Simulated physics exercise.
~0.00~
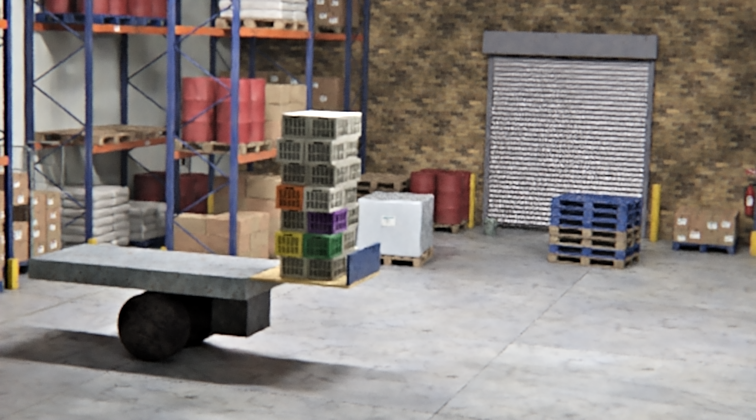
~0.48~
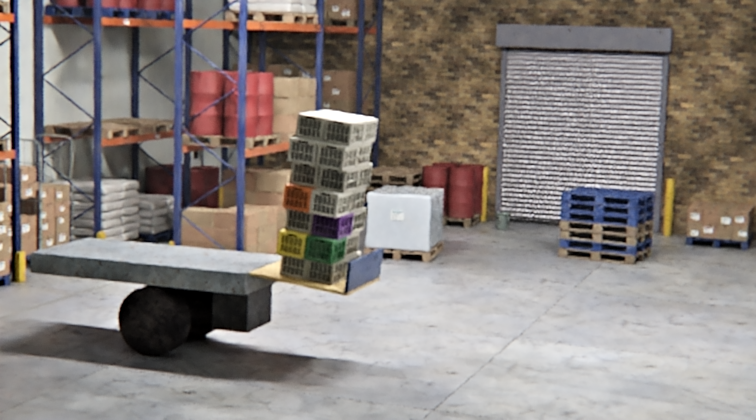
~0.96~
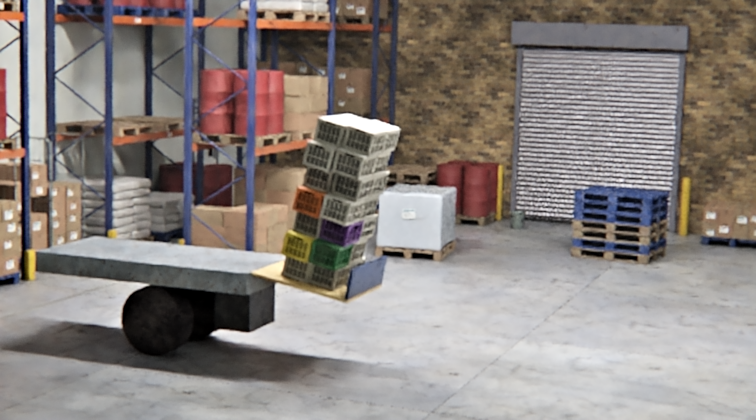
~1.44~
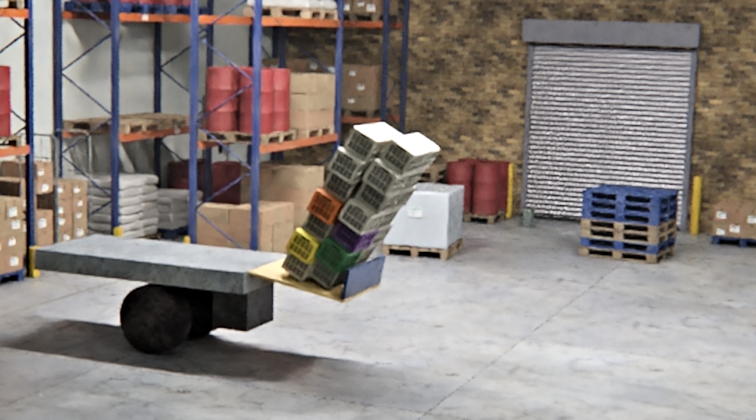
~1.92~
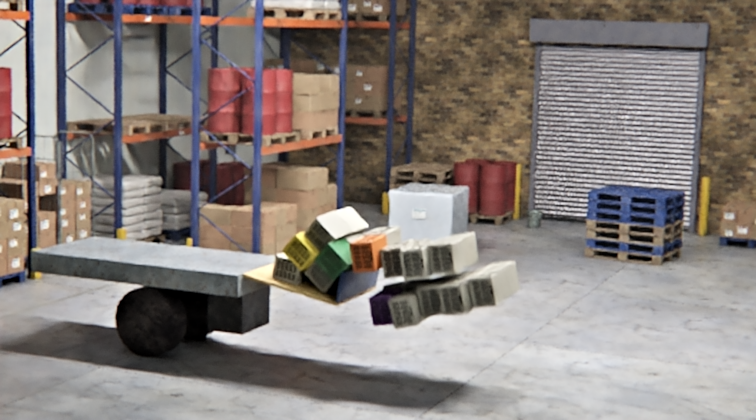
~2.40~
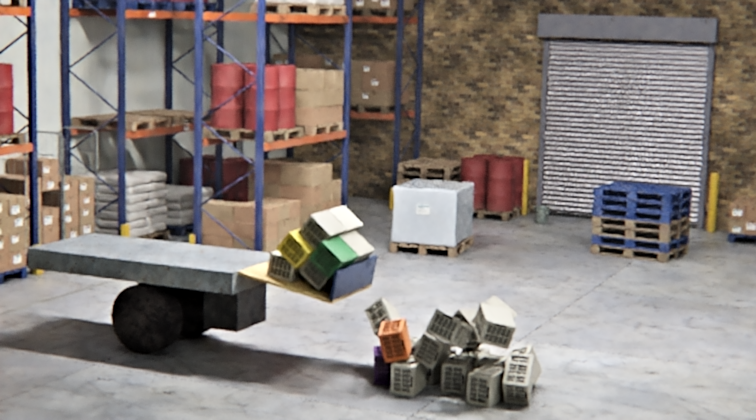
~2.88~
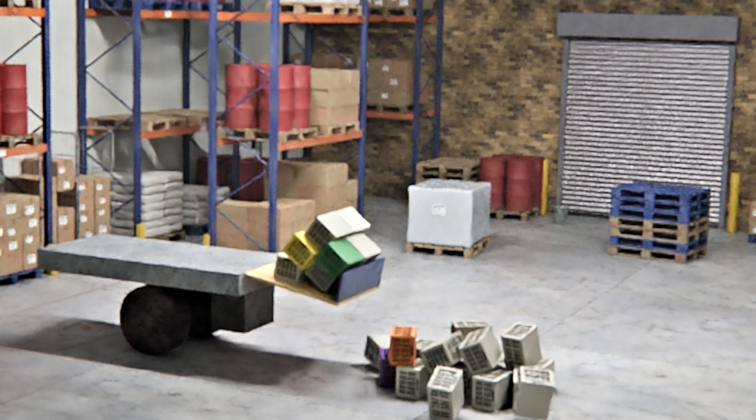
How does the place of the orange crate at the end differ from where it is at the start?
At the start the orange crate is partway up the stack on the flap, and at the end it lies on its side in the heap of fallen crates on the floor, lower and further to the right.
